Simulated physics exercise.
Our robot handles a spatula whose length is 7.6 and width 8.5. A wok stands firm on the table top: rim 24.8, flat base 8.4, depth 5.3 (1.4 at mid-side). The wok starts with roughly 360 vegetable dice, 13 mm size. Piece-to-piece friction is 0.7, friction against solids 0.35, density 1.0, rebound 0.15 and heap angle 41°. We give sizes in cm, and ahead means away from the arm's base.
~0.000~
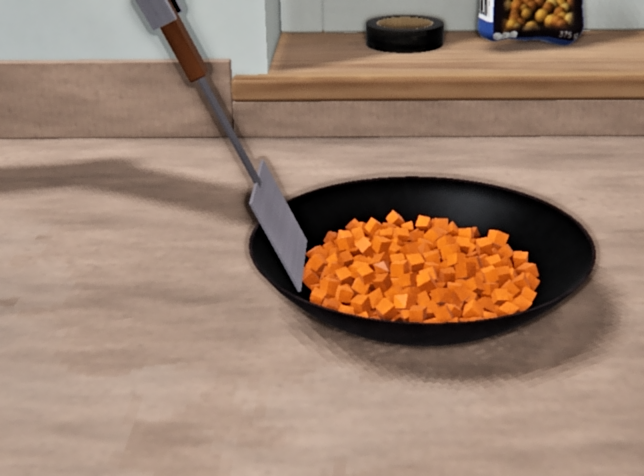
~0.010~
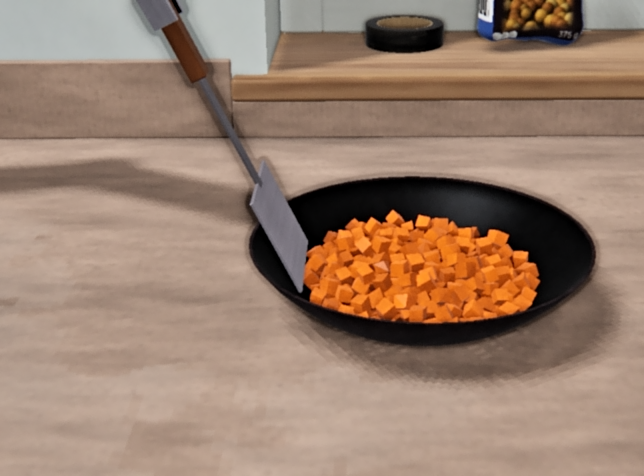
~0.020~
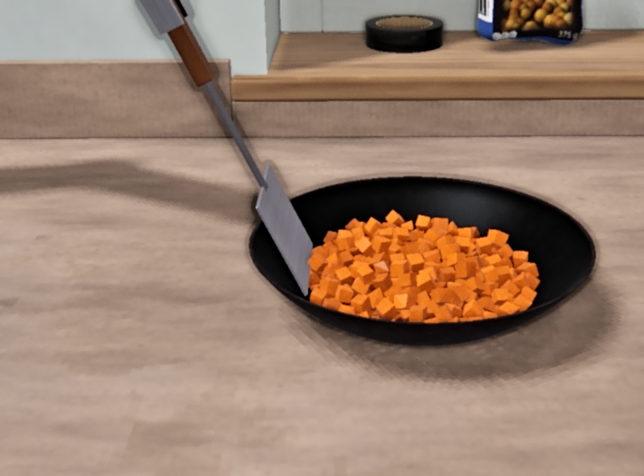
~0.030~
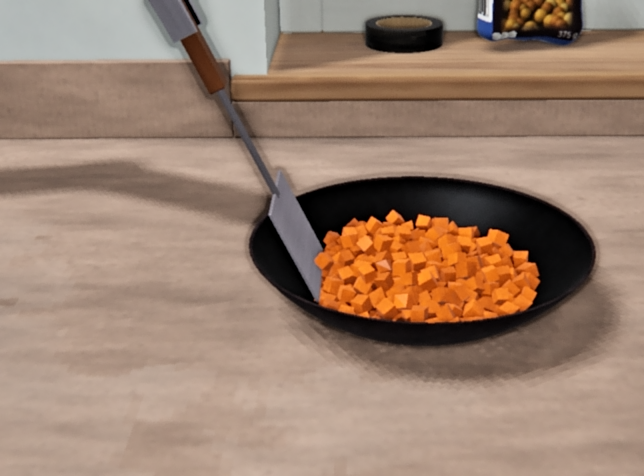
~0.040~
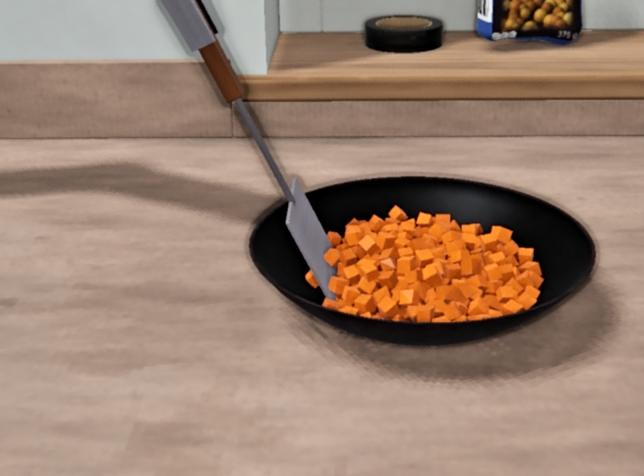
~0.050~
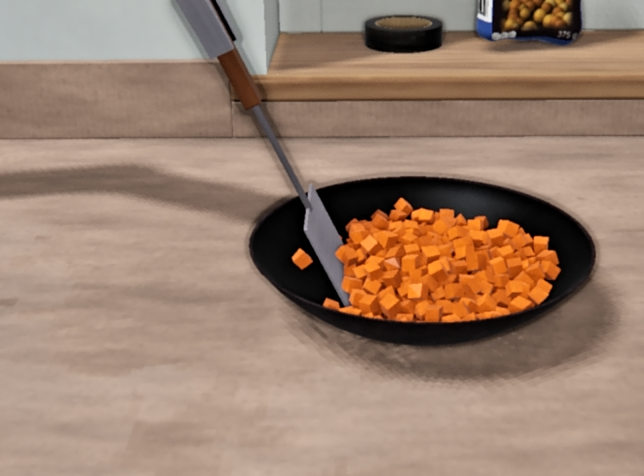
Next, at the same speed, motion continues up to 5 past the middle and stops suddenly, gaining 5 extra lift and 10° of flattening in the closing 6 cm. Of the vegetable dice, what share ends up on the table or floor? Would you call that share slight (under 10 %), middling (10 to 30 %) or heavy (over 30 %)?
It is heavy.
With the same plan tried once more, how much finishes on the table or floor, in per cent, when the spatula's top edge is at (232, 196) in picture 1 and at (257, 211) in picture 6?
Off the vessel, on the table or floor: Some 15 percent.
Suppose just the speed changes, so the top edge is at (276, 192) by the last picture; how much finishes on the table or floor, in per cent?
I'd say around 10 per cent.
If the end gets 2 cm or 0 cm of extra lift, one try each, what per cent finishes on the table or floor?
Near 45 and 50 percent respectively.
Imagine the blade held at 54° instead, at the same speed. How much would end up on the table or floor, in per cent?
40 %.
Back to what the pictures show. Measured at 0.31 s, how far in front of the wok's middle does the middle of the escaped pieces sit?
The distance is about 20 cm.
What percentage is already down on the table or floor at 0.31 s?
Estimate: About 30 percent.
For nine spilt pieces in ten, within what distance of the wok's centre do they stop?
I reckon it's some 40 centimetres.
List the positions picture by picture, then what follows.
The first frame shows the spatula top edge at (256, 180), sloping 65°; upper third of the load around (408, 263), from x 310 to 530, top at y 220; 364 in the wok.
The second frame shows the spatula top edge at (257, 181), sloping 65°; upper third of the load around (408, 263), from x 310 to 530, top at y 220.
The third frame shows the spatula top edge at (263, 184), sloping 65°; upper third of the load around (409, 263), from x 310 to 530, top at y 220.
The fourth frame shows the spatula top edge at (275, 191), sloping 65°; upper third of the load around (411, 262), from x 320 to 530, top at y 220.
The fifth frame shows the spatula top edge at (291, 199), sloping 65°; upper third of the load around (417, 258), from x 315 to 530, top at y 215.
The sixth frame shows the spatula top edge at (308, 205), sloping 65°; upper third of the load around (434, 257), from x 300 to 550, top at y 210; 364 in the wok.
After 0.07 s, sloping 65°, highest piece 8 above the table; 363 in the wok, 1 on the blade or in flight.
After 0.10 s, sloping 62°, highest piece 10 above the table; 348 in the wok, 16 on the blade or in flight.
After 0.31 s, sloping 55°, highest piece 14 above the table; 215 in the wok, 114 on the table or floor, 35 on the blade or in flight.
After 1.36 s, sloping 55°, highest piece 6 above the table; 214 in the wok, 150 on the table or floor.
In the end, 214 in the wok, 150 on the table or floor. That is 41 % on the table or floor.
